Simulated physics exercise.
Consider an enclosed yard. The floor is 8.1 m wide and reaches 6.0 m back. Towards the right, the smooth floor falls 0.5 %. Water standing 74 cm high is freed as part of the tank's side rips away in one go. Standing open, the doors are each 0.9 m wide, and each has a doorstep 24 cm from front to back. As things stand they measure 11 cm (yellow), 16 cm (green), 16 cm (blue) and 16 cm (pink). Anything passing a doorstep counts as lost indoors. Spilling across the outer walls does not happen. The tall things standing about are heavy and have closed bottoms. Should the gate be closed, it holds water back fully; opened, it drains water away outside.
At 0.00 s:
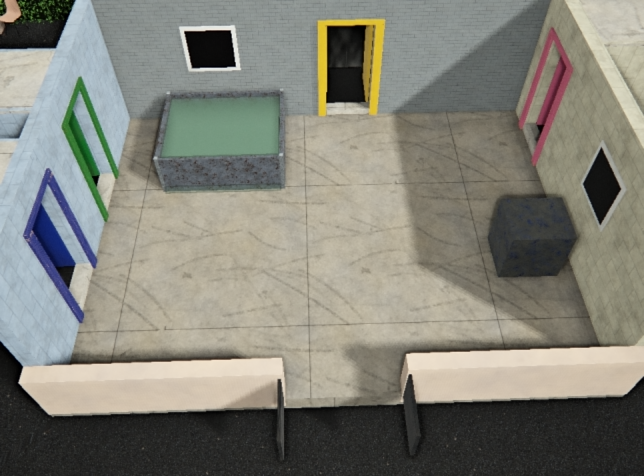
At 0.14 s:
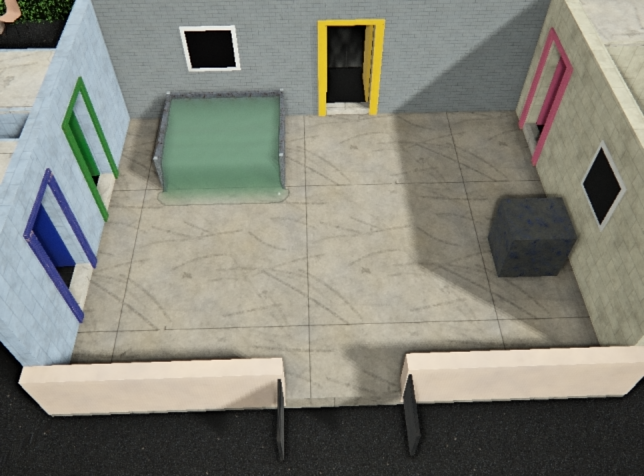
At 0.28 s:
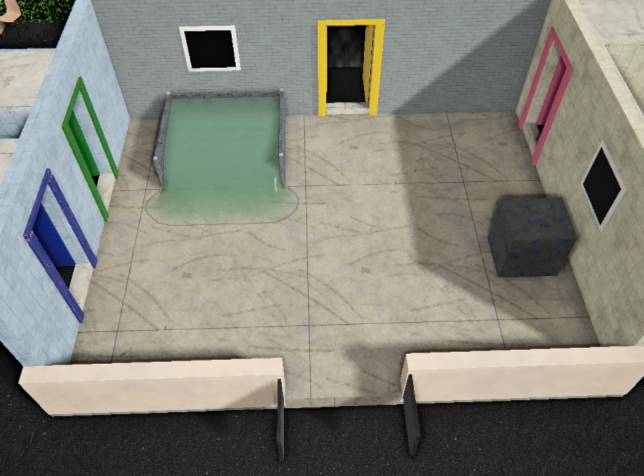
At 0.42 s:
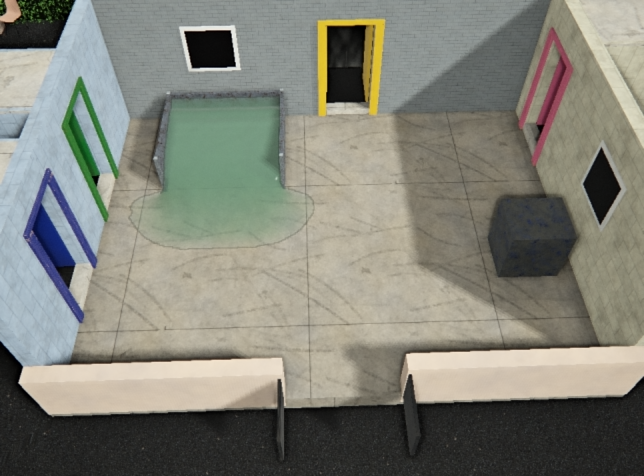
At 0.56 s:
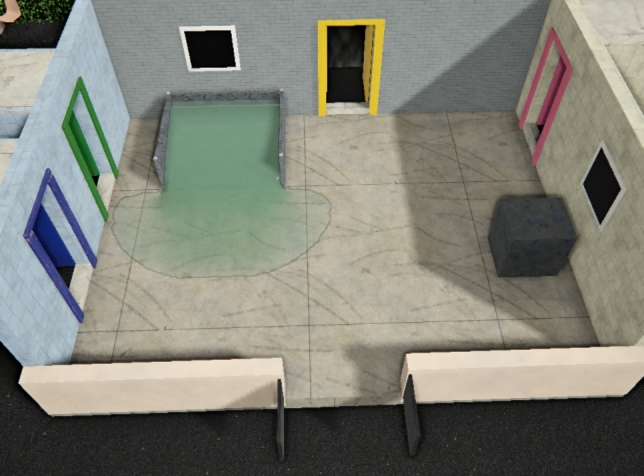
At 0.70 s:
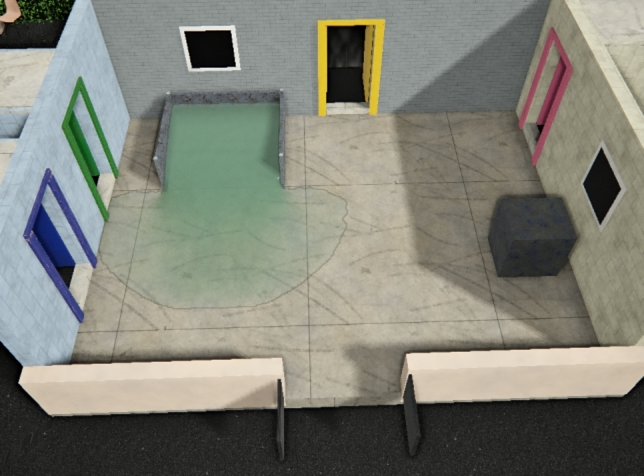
Walled yard with coloured doorways, a tank's front side giving way and green water fanning out across the pale floor.
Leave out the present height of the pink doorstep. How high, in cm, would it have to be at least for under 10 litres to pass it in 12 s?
At least about 7 cm.
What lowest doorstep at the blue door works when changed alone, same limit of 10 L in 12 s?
At the blue door you'd want roughly 16 cm.
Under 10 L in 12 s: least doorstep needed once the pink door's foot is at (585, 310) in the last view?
It needs about 14.5 cm.
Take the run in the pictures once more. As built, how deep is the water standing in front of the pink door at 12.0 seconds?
About 9.5 centimetres deep.
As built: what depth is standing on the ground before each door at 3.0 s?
Centimetres: Yellow = 0, green = 2, blue = 17, pink = 0.
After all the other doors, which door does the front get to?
Answer: Yellow.
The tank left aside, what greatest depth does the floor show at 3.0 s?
Roughly 32 cm.
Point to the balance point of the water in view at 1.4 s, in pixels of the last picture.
Centre estimate: (222, 215) px, approximately.
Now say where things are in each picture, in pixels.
In the first frame, the tank at (223, 127) is whole and still, 74 cm deep; the pink door at (542, 105) is dry.
In the second frame, the front is at (166, 201), 0.3 m from the gap at (223, 177); 0.5 m2 of floor is wet, 74 cm left at the back.
In the third frame, the front is at (166, 221), 0.8 m from the gap at (223, 179); 1.8 m2 of floor is wet, 74 cm left at the back.
In the fourth frame, the front is at (176, 245), 1.3 m from the gap at (223, 181); 3.5 m2 of floor is wet, 68 cm left at the back.
In the fifth frame, the front is at (175, 273), 1.9 m from the gap at (223, 181); 5.8 m2 of floor is wet, 63 cm left at the back.
In the sixth frame, water pours out at (224, 181) and has run 2.5 m, to (175, 303); about 7 cm deep outside, 62 cm at the back; the pink door at (542, 105), 6.1 m from the gap, is still 4.4 m from the nearest water.
After 1.4 s water covers 40 % of the floor, deepest (36 cm) near (200, 386); it has not reached the pink door.
After 3.0 s water covers 50 % of the floor, deepest (32 cm) near (64, 390); it has not reached the pink door.
After 12.0 s water covers 95 % of the floor, deepest (11 cm) near (510, 118); 9 cm at the pink door, 0 litres in over its 16 cm doorstep.
At the pink door as built, the water arrived by 6.3 s and peaked near 11 cm at 11.4 s.
Run again over the same 12 s with other heights there, 15 litres in over 6 cm, 6 litres over 8 cm. The limit of 10 litres is kept from about 7 cm up.
